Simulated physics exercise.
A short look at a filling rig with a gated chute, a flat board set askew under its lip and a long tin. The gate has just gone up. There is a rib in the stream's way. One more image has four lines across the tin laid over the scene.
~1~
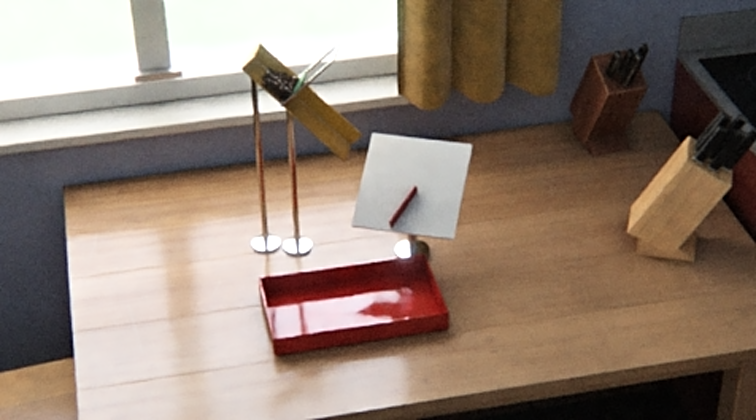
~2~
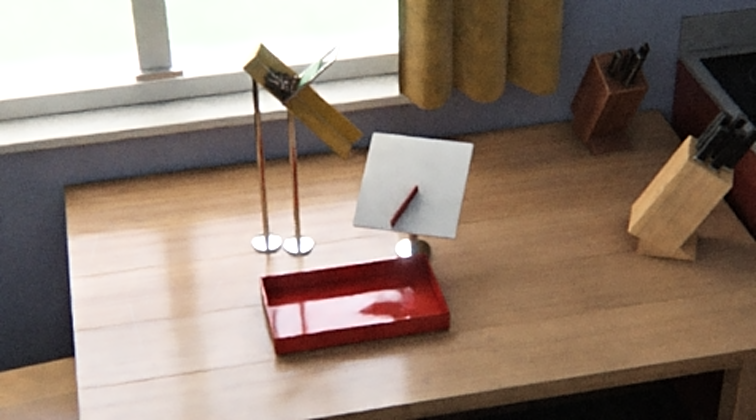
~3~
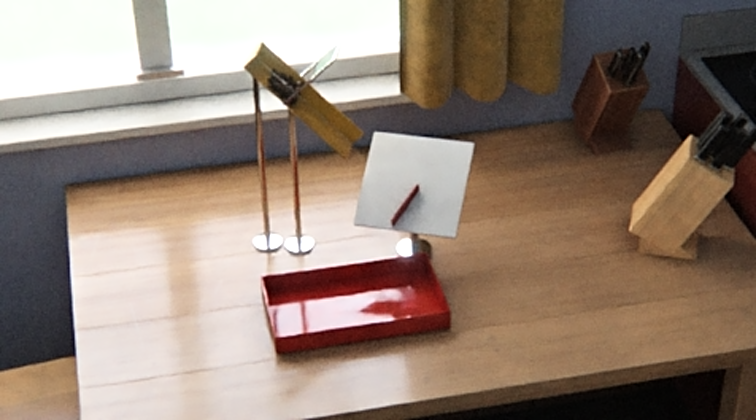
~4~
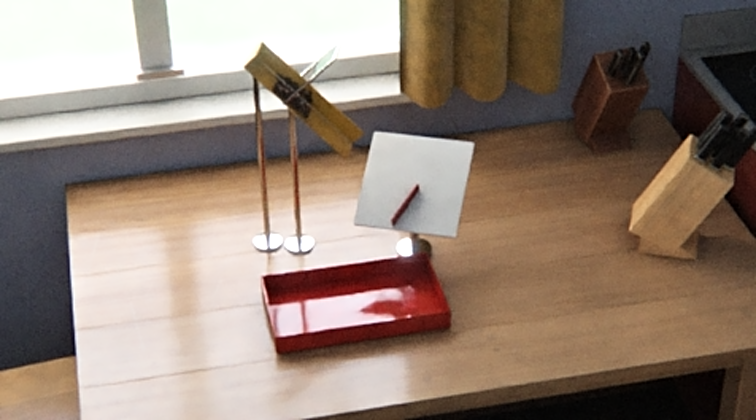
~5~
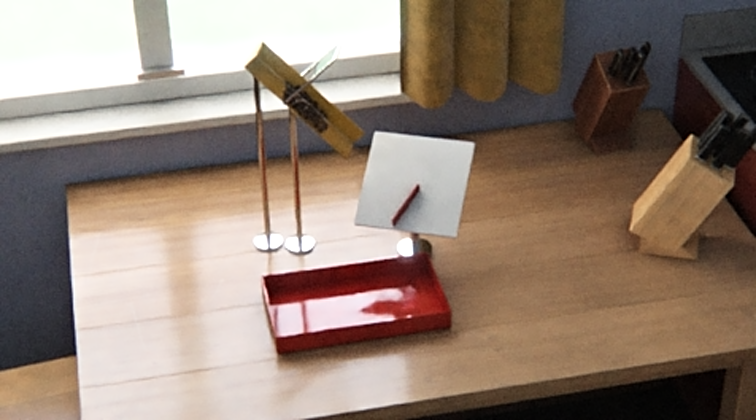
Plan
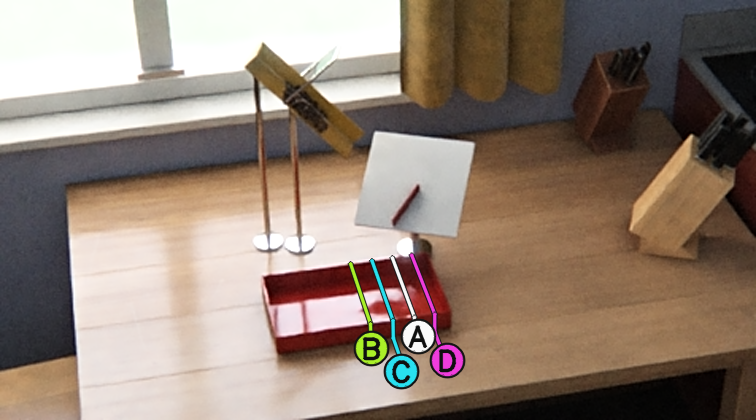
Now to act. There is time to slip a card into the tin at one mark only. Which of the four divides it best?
The answer is line C.
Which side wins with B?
Right.
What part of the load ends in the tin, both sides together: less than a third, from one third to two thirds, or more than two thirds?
It is more than two thirds.
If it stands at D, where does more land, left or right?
More lands on the left.
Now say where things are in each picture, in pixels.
Load behind the gate (281, 87), flat chocolate drops; lip of the chute (348, 153), sloping fairly steeply, in the first picture.
Middle of the board (417, 185), tilted fairly steeply; middle of its low edge (403, 232); of its high edge (423, 138), in the second picture.
Front corners of the tin (276, 337) and (450, 311), empty; front of the load (295, 100), in the third picture.
Middle of the load (295, 96); its front (307, 112), roughly a quarter of the way to the lip; rib from (418, 184) to (391, 221), in the fourth picture.
Middle of the load (305, 107); its front (323, 128), roughly half of the way to the lip, in the fifth picture.
On the marked copy, line A crosses the front rim at (414, 316); line B crosses the front rim at (370, 323); line C crosses the front rim at (392, 319); line D crosses the front rim at (434, 313).
For line A, of what is caught, almost all on the left of the divider, just a few on the right.
For line B, of what is caught, just a few on the left of the divider, almost all on the right.
For line C, of what is caught, roughly half on the left of the divider, roughly half on the right.
For line D, of what is caught, every piece on the left of the divider, not one piece on the right.
